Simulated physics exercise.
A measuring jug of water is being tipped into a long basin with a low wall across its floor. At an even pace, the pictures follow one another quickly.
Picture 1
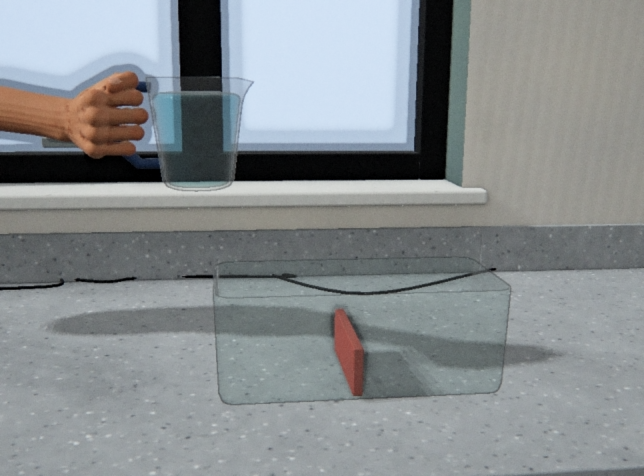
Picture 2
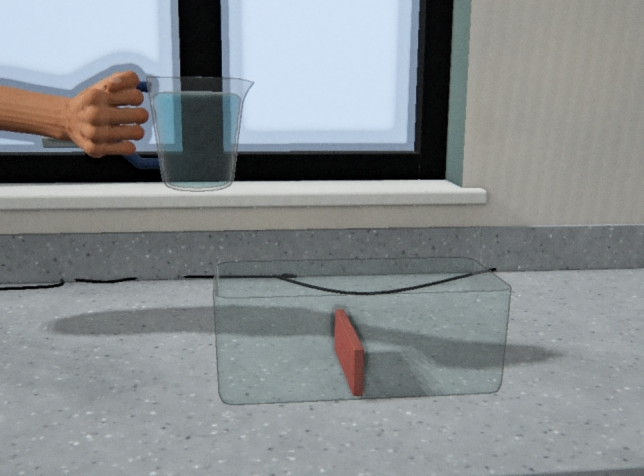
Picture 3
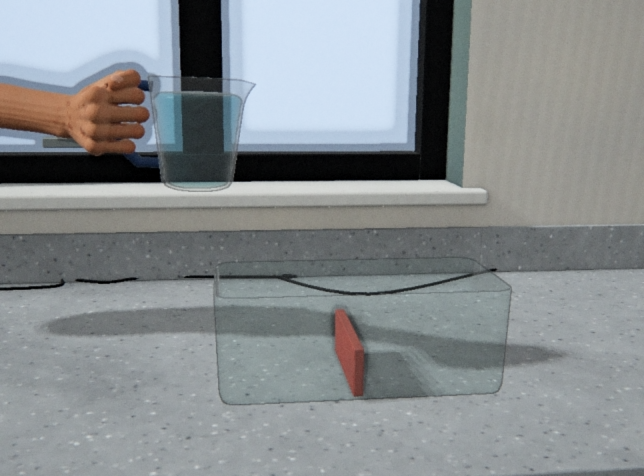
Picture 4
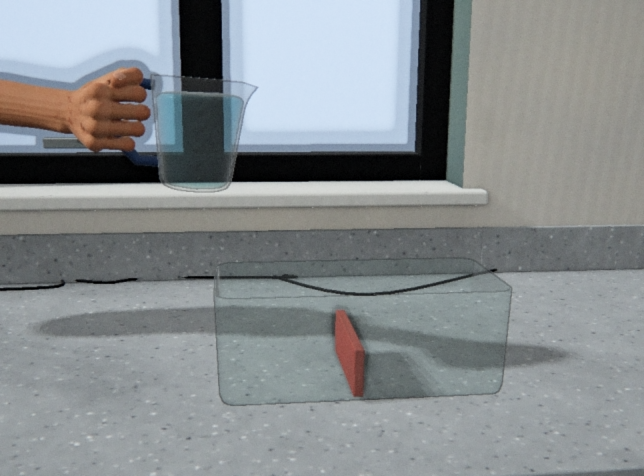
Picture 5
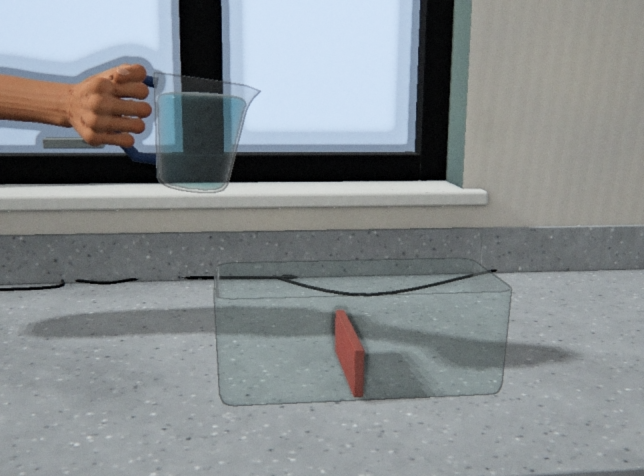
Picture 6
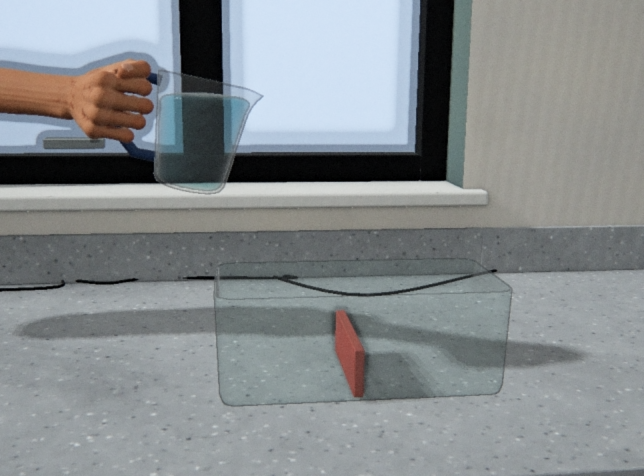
A hand holds a clear jug of water still, then tilts it slightly right.
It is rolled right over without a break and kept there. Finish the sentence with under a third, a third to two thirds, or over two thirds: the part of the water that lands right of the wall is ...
It is under a third.
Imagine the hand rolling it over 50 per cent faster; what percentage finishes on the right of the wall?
Roughly 10 percent.
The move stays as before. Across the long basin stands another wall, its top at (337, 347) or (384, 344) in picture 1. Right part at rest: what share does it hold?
It works out to around 55 per cent for the first and around 10 per cent for the second.
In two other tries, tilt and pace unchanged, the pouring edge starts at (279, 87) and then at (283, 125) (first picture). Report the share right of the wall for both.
65 and 45 in a hundred.
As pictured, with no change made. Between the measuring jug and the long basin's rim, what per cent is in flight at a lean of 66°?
Roughly 20 per cent.
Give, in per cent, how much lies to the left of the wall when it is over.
Roughly 90 %.
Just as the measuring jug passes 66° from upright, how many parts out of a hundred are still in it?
It keeps around 80 per cent at that angle.
A moment on, the measuring jug is tipped part way and 79 per cent is still to pour, 2 is left of the wall and 0 right of it.
Next, the measuring jug is tipped on its side and 33 per cent is still to pour, 37 is left of the wall and 5 right of it.
Then the measuring jug is tipped on its side and 6 per cent is still to pour, 80 is left of the wall and 6 right of it.
Later the measuring jug is tipped on its side and 1 per cent is still to pour, 90 is left of the wall and 6 right of it.
At rest 91 per cent lies left of the wall, 7 right of it and 2 outside.
